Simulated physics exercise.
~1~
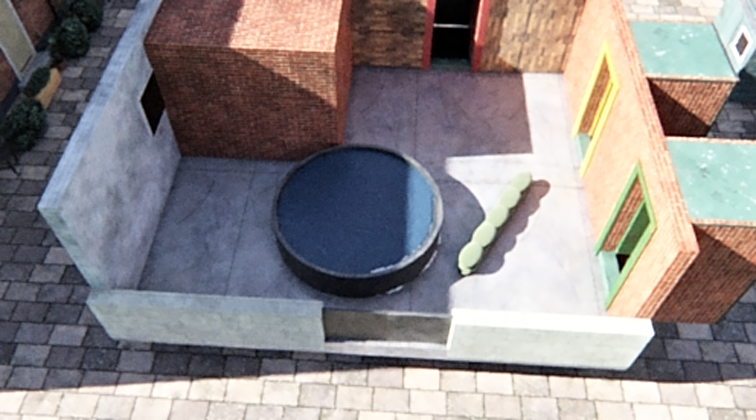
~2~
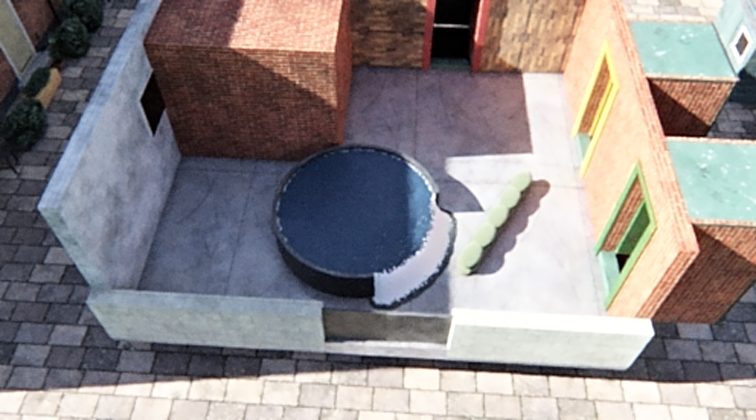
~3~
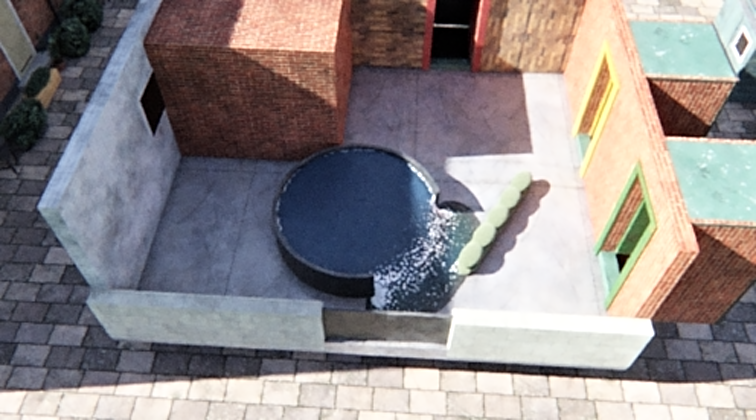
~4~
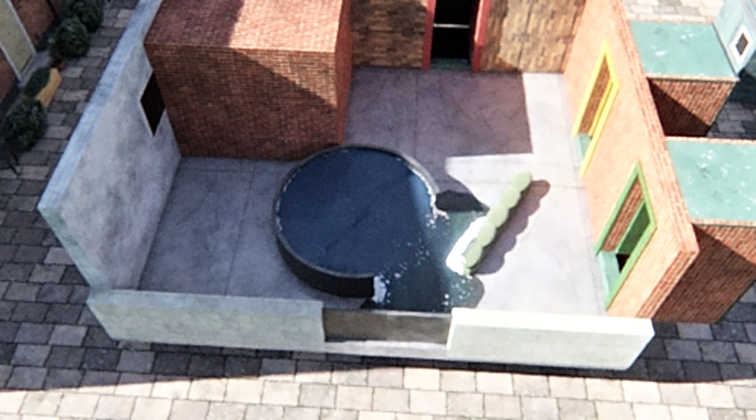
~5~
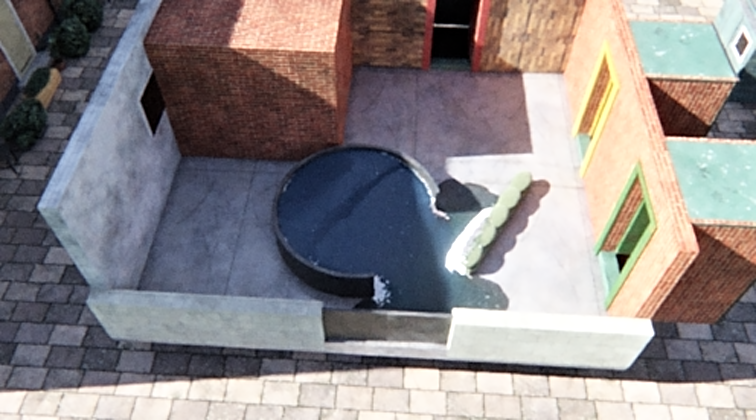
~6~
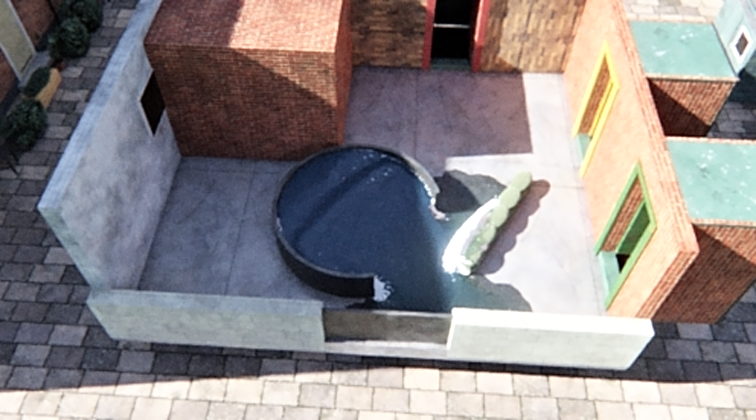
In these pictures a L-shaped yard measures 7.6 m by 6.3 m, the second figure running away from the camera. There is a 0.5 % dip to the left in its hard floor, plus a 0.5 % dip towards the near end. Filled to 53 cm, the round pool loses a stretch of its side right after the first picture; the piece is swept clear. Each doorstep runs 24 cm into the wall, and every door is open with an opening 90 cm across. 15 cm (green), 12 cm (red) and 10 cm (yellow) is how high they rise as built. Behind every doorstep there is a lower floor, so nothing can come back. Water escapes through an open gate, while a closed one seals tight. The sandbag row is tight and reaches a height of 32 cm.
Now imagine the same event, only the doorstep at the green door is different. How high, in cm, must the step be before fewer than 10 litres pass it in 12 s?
About 24 cm.
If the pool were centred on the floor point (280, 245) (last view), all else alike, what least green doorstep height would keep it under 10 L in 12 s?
Near 26 cm.
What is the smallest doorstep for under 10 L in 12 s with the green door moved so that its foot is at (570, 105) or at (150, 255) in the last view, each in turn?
You'd want about 16 cm there first, then about 7.5 cm.
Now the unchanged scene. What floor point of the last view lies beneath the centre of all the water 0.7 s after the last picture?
Centre of mass: About (391, 243) px.
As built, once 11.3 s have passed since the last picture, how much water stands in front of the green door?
About 6.0 centimetres.
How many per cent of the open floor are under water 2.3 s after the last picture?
About 65 per cent.
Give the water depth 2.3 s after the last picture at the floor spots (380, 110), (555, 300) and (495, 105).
First spot about 1 cm, second about 14 cm, third about 3 cm.
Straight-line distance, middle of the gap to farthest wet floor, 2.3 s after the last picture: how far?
Distance from gap: Approx. 5.6 m.
Then, 0.7 s after the last picture water covers 25 % of the floor, deepest (40 cm) near (458, 258); it has not reached the green door.
Then, 2.3 s after the last picture water covers 65 % of the floor, deepest (34 cm) near (589, 343); 26 cm at the green door, 31 litres in over its 15 cm doorstep.
Then, 11.3 s after the last picture water covers 95 % of the floor, deepest (13 cm) near (497, 202); 6 cm at the green door, 71 litres in over its 15 cm doorstep.
At the green door as built, the water peaked near 26 cm, 1.9 s after the last picture.
With a doorstep of 20 cm, 27 litres would have come in within the 12 s; with 27.5 cm, 2 litres. So under 10 litres takes about 24 cm.
